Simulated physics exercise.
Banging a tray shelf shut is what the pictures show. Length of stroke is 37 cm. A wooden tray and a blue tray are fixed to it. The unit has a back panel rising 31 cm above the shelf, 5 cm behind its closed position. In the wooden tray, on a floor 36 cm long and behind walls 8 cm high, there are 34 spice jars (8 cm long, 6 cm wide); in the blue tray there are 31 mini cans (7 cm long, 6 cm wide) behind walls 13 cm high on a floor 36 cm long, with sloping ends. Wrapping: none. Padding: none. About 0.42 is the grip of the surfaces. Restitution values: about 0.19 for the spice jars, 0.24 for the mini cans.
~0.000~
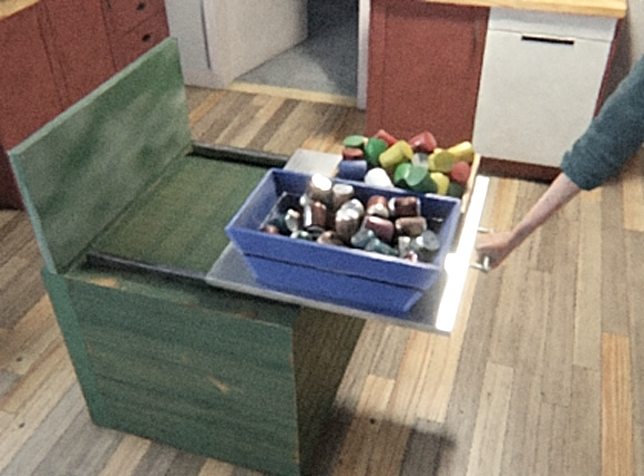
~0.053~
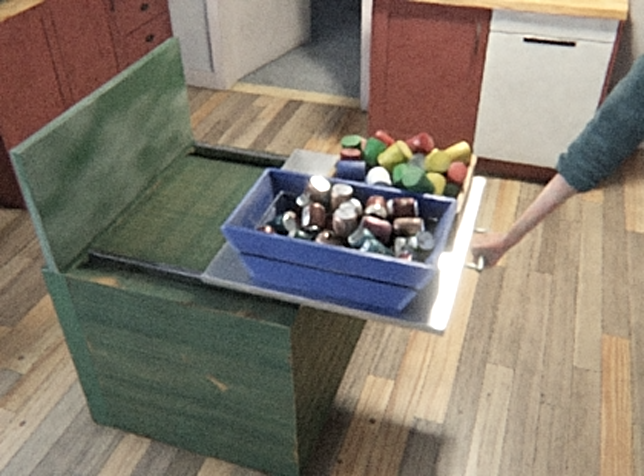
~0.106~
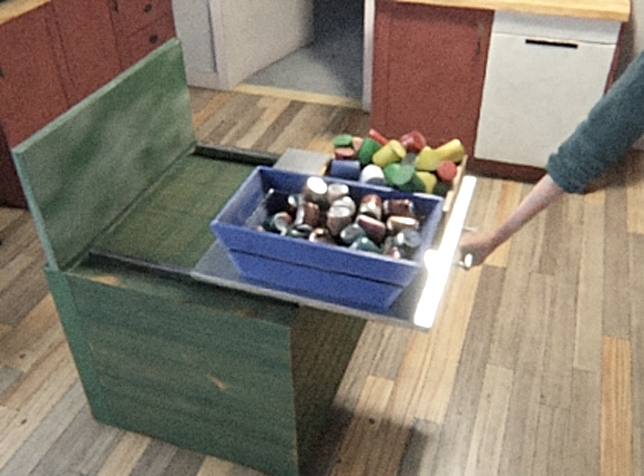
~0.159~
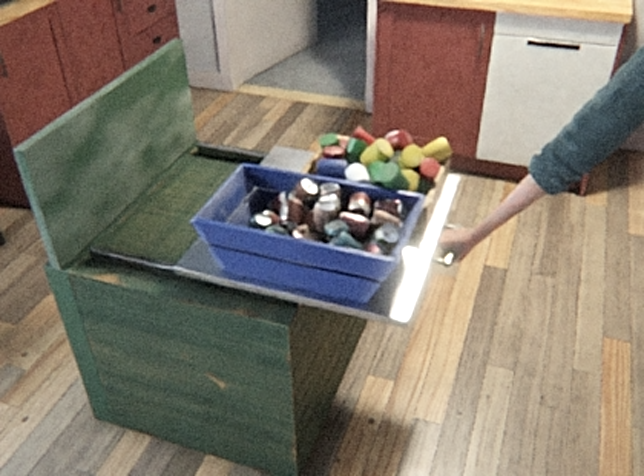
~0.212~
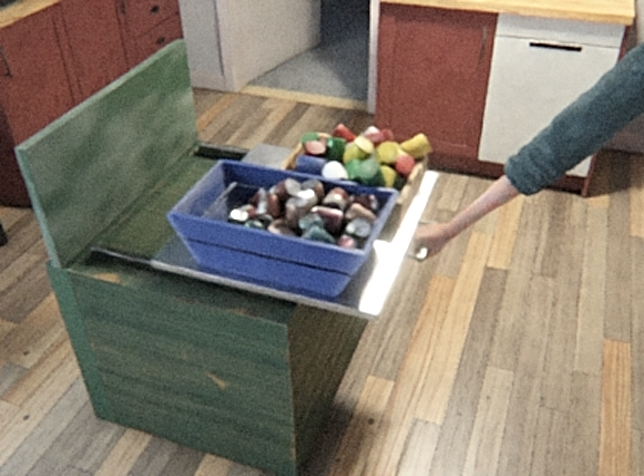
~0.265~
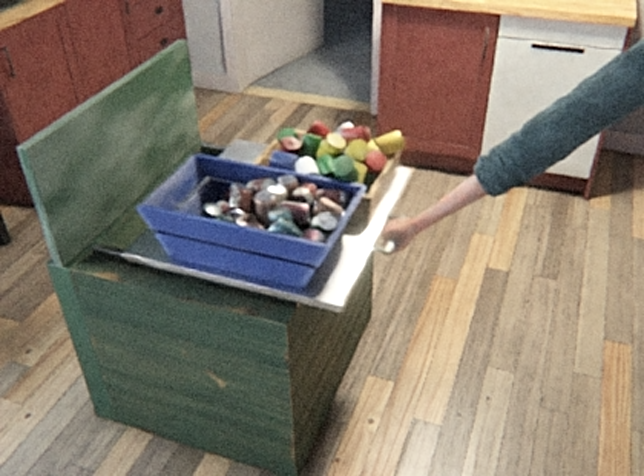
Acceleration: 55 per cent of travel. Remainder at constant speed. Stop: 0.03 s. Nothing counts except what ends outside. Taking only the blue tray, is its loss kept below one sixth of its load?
Yes, it loses under a sixth.
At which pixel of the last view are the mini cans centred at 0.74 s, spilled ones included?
Middle approx. (207, 209).
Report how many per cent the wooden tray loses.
Wooden tray - about 25 per cent.
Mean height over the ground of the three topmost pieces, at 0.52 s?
90 cm.
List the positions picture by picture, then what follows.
In the first frame (places track the rim corner closest to us here, unless another is named; the camera moves round a little), blue tray (438, 268); wooden tray (by its farthest rim corner) (358, 138); 0 cm pushed; all still inside.
Blue tray (432, 267); wooden tray (355, 138); 1 cm pushed; 1 out, the lowest jar at (419, 184), in the second frame.
Blue tray (417, 264); wooden tray (346, 138); 4 cm pushed; 1 out, the lowest jar at (410, 183), in the third frame.
Blue tray (394, 260); wooden tray (332, 136); 9 cm pushed; 1 out, the lowest jar at (394, 180), in the fourth frame.
Blue tray (363, 253); wooden tray (312, 133); 16 cm pushed; 1 out, the lowest jar at (372, 176), in the fifth frame.
Blue tray (326, 245); wooden tray (288, 129); 25 cm pushed; 1 out, the lowest jar at (346, 171), in the sixth frame.
After 0.32 s, end of travel.
After 0.40 s, the wooden tray is down by 1 of 34 and the blue tray has all 31.
After 0.52 s, the wooden tray is down by 7 of 34 and the blue tray has all 31.
After 0.74 s, the wooden tray is down by 8 of 34 and the blue tray has all 31.
Final count (at 1.18 s), the wooden tray is down by 9 of 34 and the blue tray has all 31. Asked share, 0 of 31, 0 per cent.
